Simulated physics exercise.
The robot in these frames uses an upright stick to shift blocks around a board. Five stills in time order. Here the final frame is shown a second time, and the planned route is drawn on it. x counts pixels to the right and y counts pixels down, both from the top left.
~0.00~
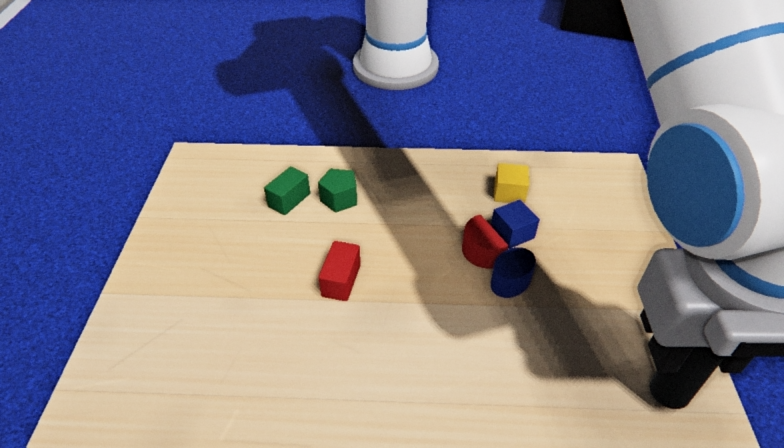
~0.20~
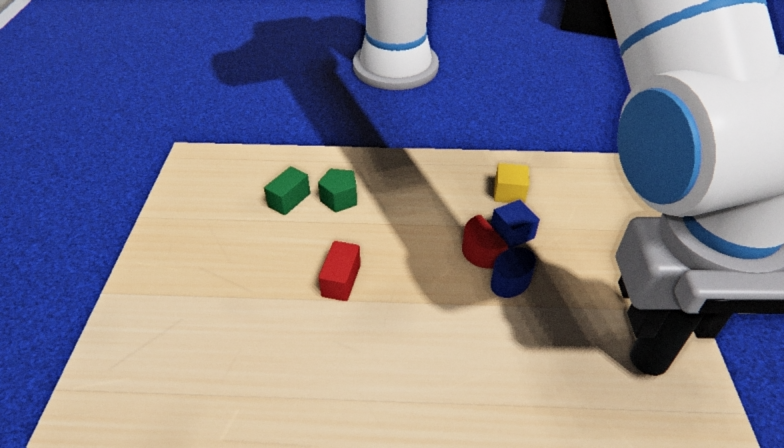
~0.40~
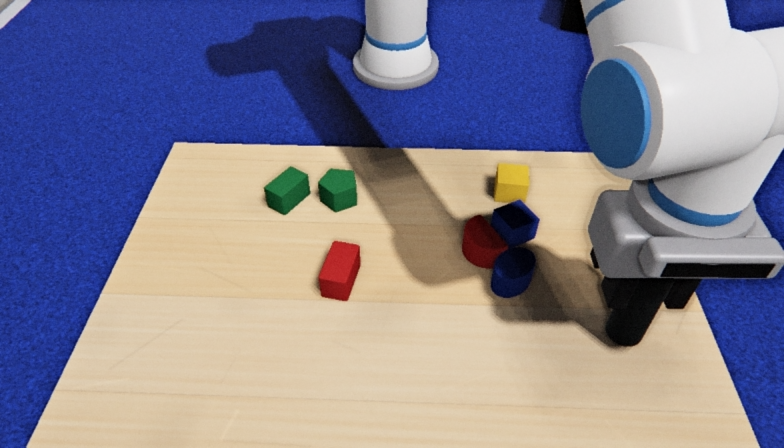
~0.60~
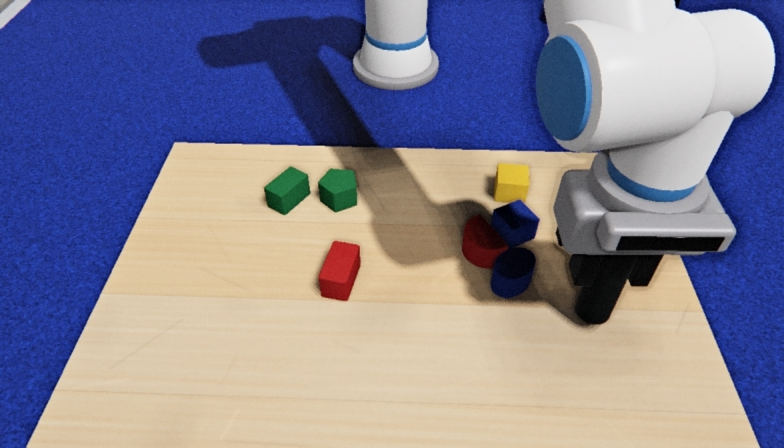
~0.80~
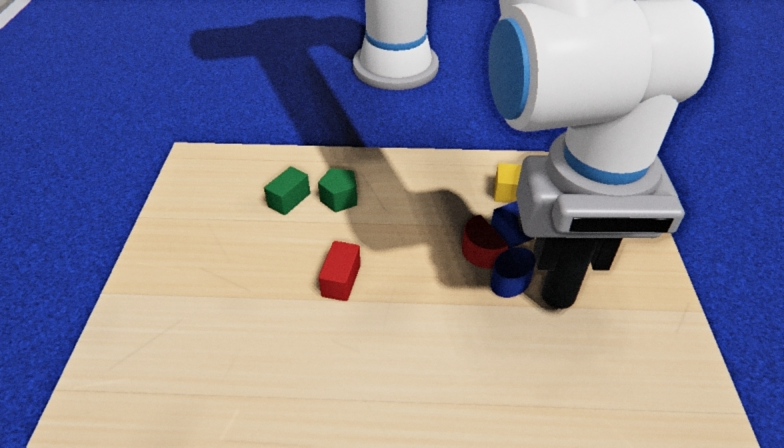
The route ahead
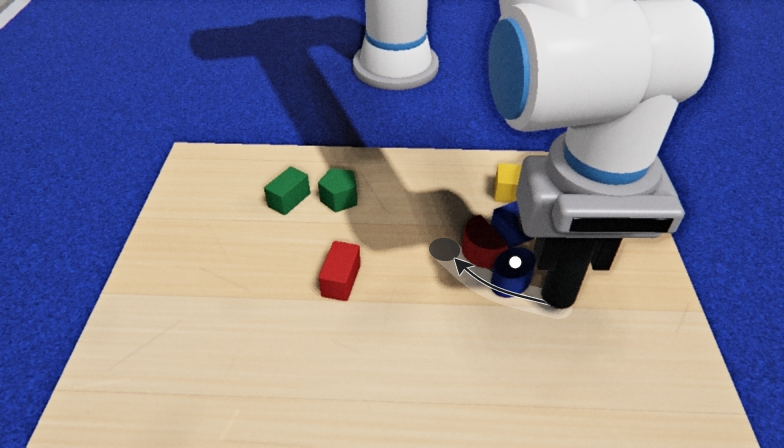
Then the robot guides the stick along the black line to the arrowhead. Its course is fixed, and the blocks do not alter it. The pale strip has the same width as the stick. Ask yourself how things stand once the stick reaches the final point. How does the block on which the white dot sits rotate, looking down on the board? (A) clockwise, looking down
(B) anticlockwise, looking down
It's A.
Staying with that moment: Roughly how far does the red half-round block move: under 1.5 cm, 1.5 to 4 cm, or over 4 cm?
Verdict: More than 4 cm.
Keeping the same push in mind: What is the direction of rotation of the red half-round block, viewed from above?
From above, it turns counterclockwise.
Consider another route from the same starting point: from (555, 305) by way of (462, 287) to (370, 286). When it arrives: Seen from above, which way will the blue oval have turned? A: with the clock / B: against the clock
My pick is A.
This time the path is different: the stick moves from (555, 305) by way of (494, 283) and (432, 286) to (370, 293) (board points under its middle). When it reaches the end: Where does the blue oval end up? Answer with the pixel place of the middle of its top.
Located at (474, 237).
Drawn move, from (555, 305) over (511, 293) and (473, 274) to (444, 249); the dot is on the blue oval.
The first path, step by step. One third of the way, stick (513, 284); red half-round block (474, 224), turned 15° anticlockwise; blue oval (496, 250), turned 35° clockwise.
Two thirds of the way, stick (474, 265); red half-round block (463, 202), turned 30° anticlockwise; blue oval (473, 229), turned 85° clockwise.
At the end, stick (445, 240); red half-round block (460, 189), turned 30° anticlockwise; blue oval (469, 215), turned 90° clockwise; blue four-sided block still.
